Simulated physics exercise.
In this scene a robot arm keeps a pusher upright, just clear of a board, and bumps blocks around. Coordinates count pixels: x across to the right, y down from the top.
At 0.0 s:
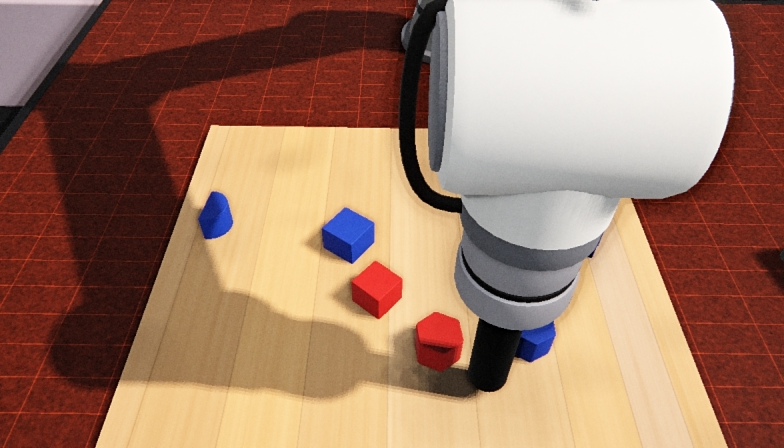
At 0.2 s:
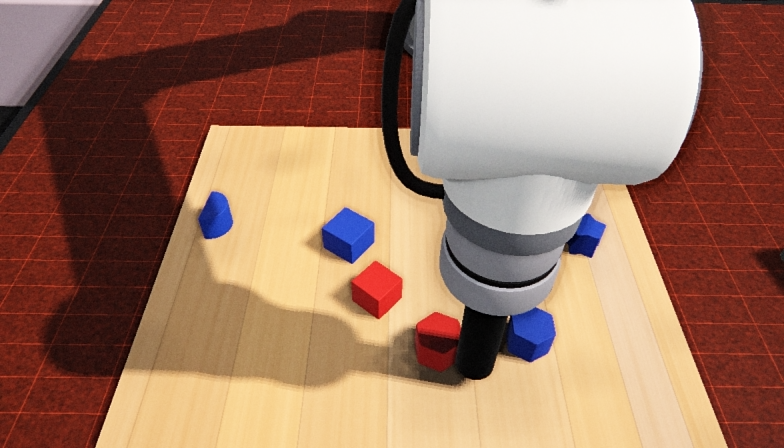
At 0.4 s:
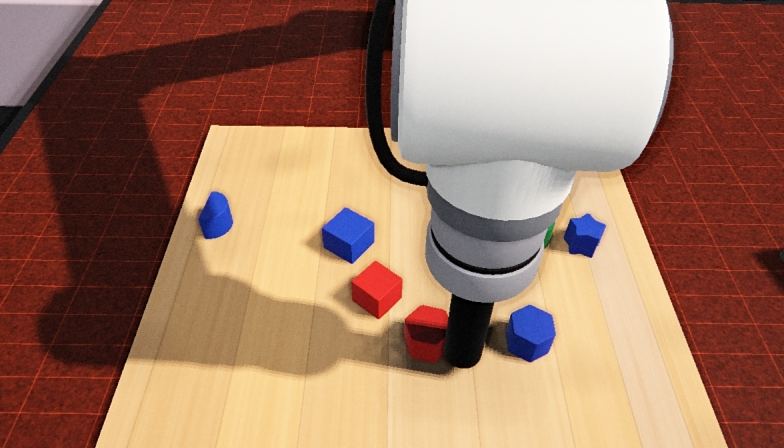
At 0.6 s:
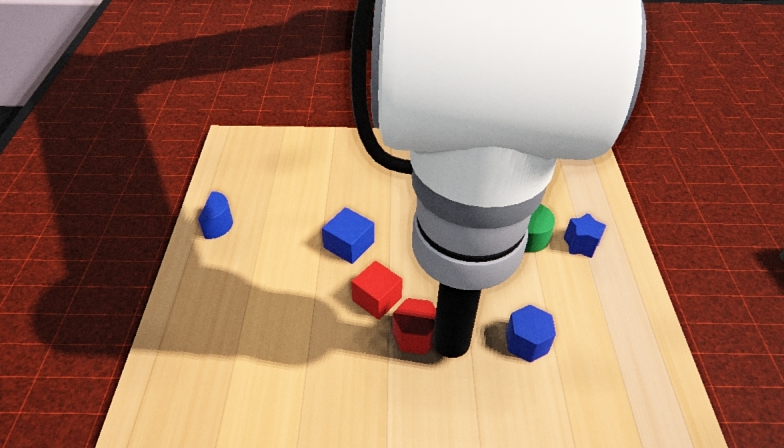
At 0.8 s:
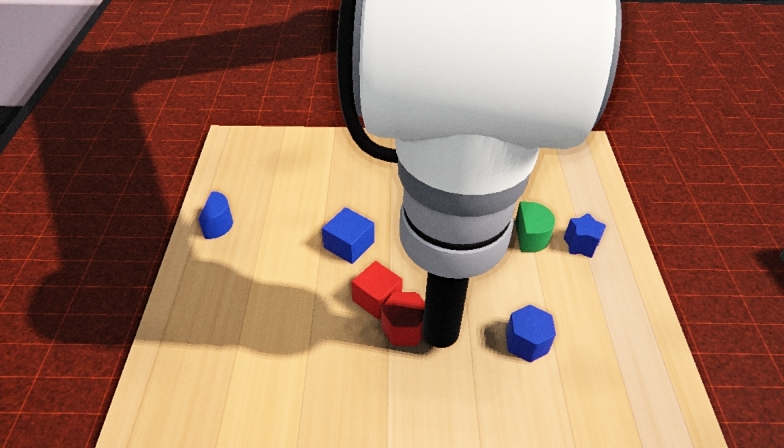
The clip shows a white robotic arm with a black pusher moving left and slightly away over a wooden board, nudging a red six-sided block toward a red square block while the surrounding blue and green blocks stay still.
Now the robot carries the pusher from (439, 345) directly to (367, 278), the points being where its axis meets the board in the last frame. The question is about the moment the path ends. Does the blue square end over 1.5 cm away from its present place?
No.
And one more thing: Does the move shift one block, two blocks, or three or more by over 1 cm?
It shifts two blocks.
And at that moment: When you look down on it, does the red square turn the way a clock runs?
I believe so.
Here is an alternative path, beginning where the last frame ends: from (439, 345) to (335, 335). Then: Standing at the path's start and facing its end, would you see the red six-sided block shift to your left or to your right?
To the right.
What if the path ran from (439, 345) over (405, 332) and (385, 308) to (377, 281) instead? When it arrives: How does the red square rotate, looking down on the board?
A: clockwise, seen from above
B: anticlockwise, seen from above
Letter A.
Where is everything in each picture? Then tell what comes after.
Tip of the pusher (487, 375), middles of tops, blue square (348, 225), red square (377, 280), red six-sided block (440, 332), in the first frame.
Pusher (475, 363), nothing pushed, in the second frame.
Pusher (463, 352), red six-sided block (429, 324), in the third frame.
Pusher (451, 342), red six-sided block (417, 316), in the fourth frame.
Pusher (441, 333), blue square (348, 225), red square (377, 280), red six-sided block (406, 309), in the fifth frame.
The first path, step by step. One third of the way, pusher (415, 308); red square (358, 268), turned 25° clockwise; red six-sided block (376, 296), turned 25° anticlockwise.
Two thirds of the way, pusher (390, 286); red square (349, 260), turned 35° clockwise; red six-sided block (354, 293), turned 50° anticlockwise.
At the end, pusher (367, 265); blue square unmoved; red square (332, 257), turned 55° clockwise; red six-sided block (350, 291), turned 70° anticlockwise.
